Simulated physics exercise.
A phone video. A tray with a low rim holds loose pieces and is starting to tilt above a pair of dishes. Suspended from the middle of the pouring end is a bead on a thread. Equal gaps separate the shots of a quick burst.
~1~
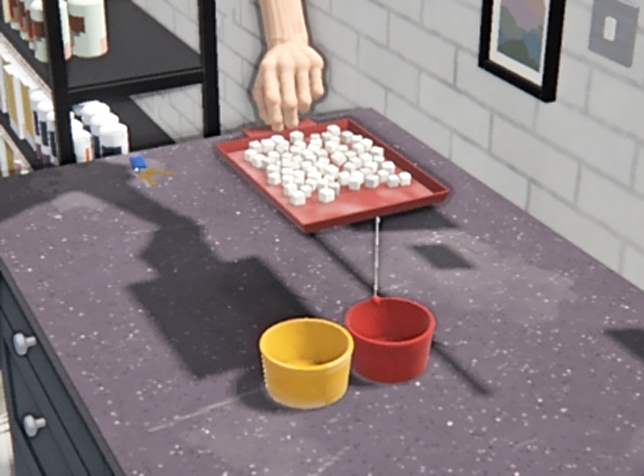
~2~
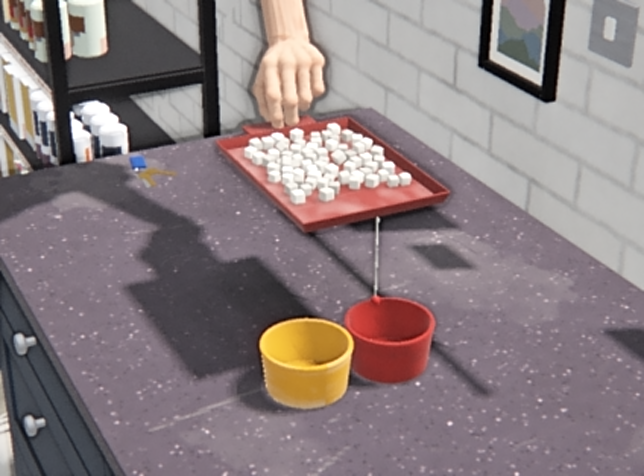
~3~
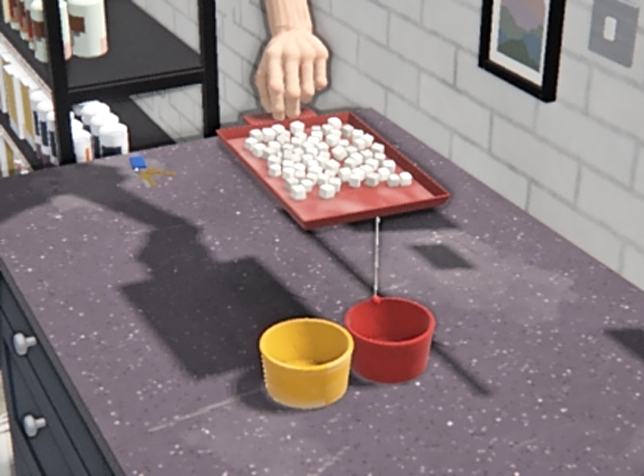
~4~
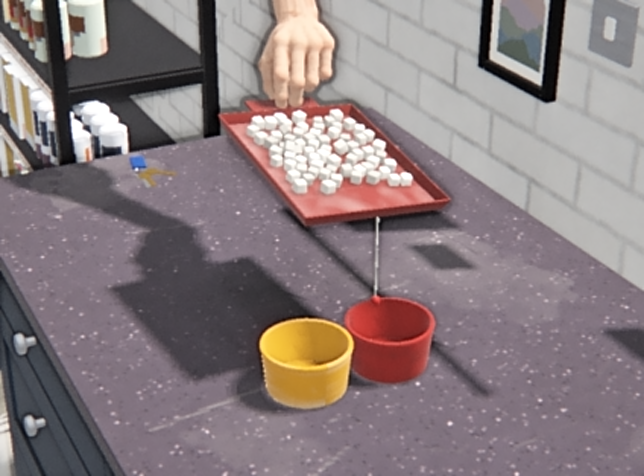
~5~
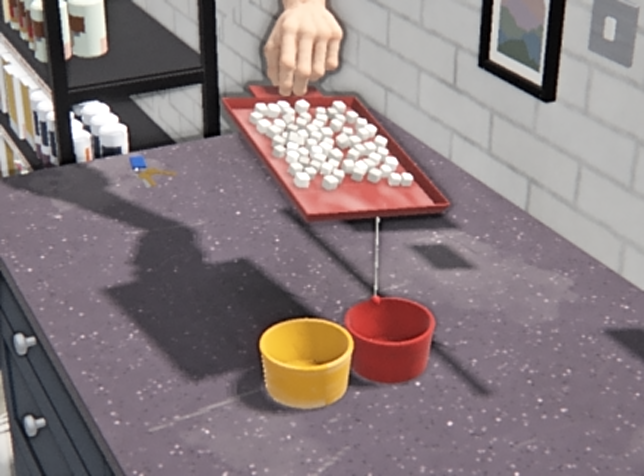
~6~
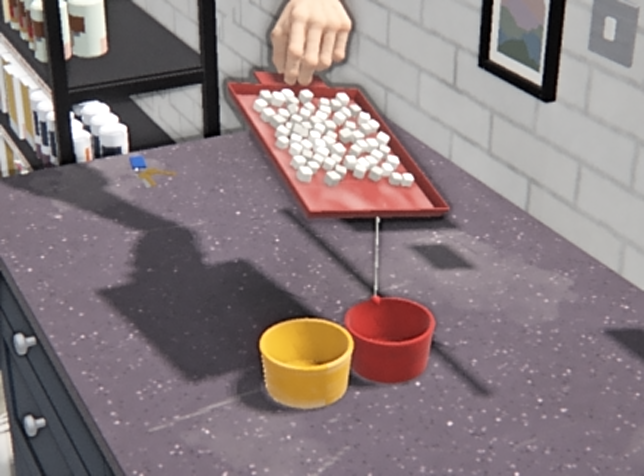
A hand raising the back of a red tray of white cubes, slanting it gradually above yellow and red dishes on a speckled counter.
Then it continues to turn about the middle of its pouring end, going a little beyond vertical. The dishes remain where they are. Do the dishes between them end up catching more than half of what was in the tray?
No.
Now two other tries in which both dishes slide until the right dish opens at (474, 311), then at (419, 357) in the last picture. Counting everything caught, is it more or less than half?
First try: A minority; second try: A minority.
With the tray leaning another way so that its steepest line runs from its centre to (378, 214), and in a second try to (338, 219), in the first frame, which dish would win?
So, the dish at the right the first time round, the dish at the left the second.
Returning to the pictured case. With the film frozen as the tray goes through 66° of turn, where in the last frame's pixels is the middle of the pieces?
The middle of the load sits near (407, 180).
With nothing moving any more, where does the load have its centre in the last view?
I'd place the middle at about (436, 332).
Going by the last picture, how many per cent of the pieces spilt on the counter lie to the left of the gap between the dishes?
Around 10 per cent, I reckon.
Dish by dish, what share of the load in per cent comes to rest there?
Per cent held at the end: Left dish 0, right dish 20.
Shortly afterwards, tray tipped steeply; the bulk on the tray; a little in the air.
Next, tray tipped past a quarter turn; a little in the right dish; the bulk outside both; a little in the air.
Some moments later, tray tipped past a quarter turn; a little in the right dish; the bulk outside both.
In the end, tray tipped past a quarter turn; none at all in the left dish; a little in the right dish; the bulk outside both.
